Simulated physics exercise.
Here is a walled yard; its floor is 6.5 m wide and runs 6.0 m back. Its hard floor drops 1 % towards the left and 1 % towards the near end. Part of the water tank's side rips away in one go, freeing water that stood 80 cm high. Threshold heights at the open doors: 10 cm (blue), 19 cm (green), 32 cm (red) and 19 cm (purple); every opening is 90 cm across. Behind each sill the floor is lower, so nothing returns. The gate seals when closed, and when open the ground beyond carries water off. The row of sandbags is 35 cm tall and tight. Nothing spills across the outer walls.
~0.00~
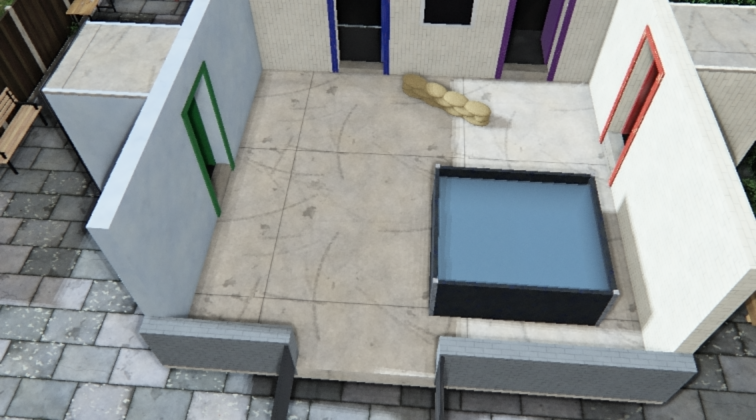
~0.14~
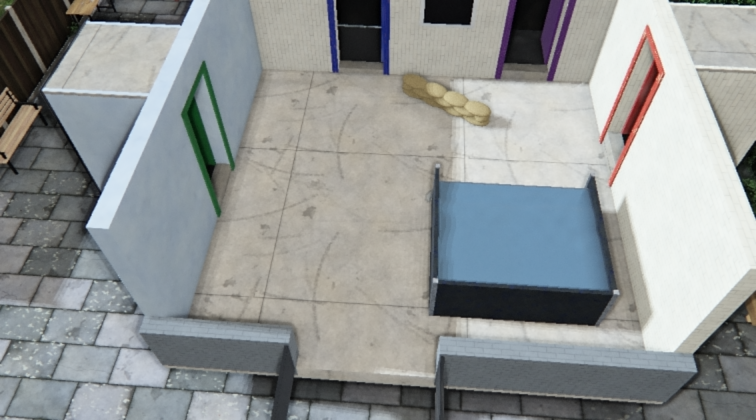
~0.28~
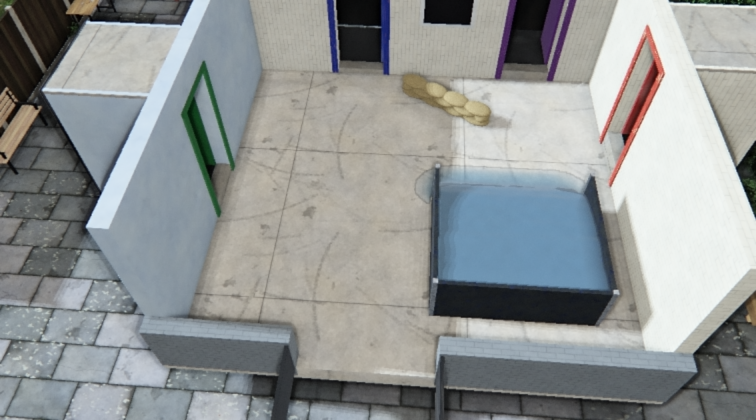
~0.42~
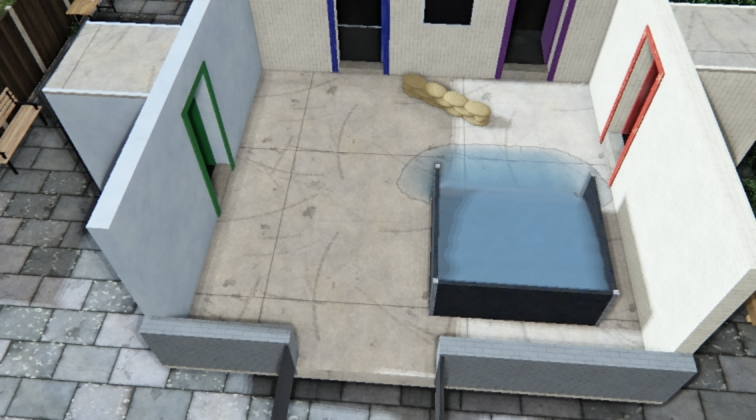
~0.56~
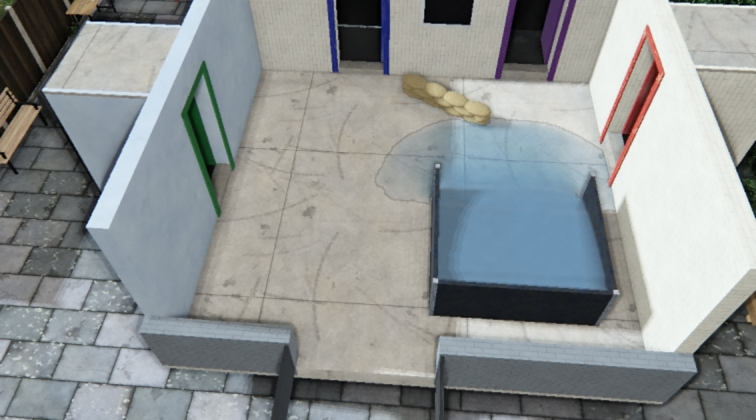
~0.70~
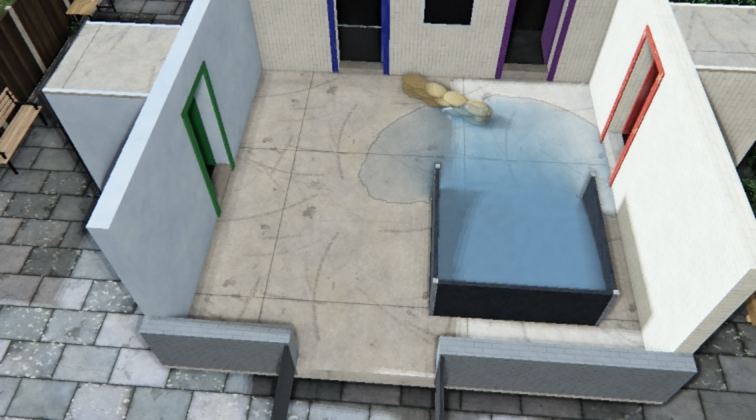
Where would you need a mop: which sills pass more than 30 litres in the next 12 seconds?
Door by door: At the blue door it exceeds the limit; at the green door it stays under the limit; at the red door it stays under the limit; at the purple door it goes over the limit.
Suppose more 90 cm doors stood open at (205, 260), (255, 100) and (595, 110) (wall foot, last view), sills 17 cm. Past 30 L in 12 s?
In that order: Below, past it, above.
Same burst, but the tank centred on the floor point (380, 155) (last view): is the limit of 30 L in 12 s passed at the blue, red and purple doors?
Against that limit: Blue over, red below, purple under.
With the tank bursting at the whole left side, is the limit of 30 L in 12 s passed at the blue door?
Then: Blue above.
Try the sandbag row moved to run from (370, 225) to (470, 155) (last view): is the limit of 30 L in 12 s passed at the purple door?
Then: Purple above.
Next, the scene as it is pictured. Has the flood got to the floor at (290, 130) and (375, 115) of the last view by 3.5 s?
In turn: Under water, under water.
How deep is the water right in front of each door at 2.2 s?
In cm: Blue 18, green 0, red 15, purple 43.
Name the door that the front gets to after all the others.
The green one.
After 1.4 s water covers 40 % of the floor and is deepest (46 cm) near (480, 131); blue door 11 cm at the sill, 0 L in, green door not reached, red door 18 cm at the sill, 0 L in, purple door 41 cm at the sill, 63 L in.
After 2.2 s water covers 45 % of the floor and is deepest (46 cm) near (570, 83); blue door 18 cm at the sill, 15 L in, green door not reached, red door 15 cm at the sill, 0 L in, purple door 43 cm at the sill, 198 L in.
After 3.5 s water covers 55 % of the floor and is deepest (38 cm) near (423, 77); blue door 14 cm at the sill, 42 L in, green door 6 cm at the sill, 0 L in, red door 19 cm at the sill, 0 L in, purple door 24 cm at the sill, 312 L in.
After 7.0 s water covers 95 % of the floor and is deepest (24 cm) near (185, 331); blue door 10 cm at the sill, 49 L in, green door 11 cm at the sill, 0 L in, red door 11 cm at the sill, 0 L in, purple door 8 cm at the sill, 319 L in.
After 12.0 s water covers 95 % of the floor and is deepest (16 cm) near (181, 343); blue door 5 cm at the sill, 51 L in, green door 11 cm at the sill, 0 L in, red door 6 cm at the sill, 0 L in, purple door 2 cm at the sill, 319 L in.
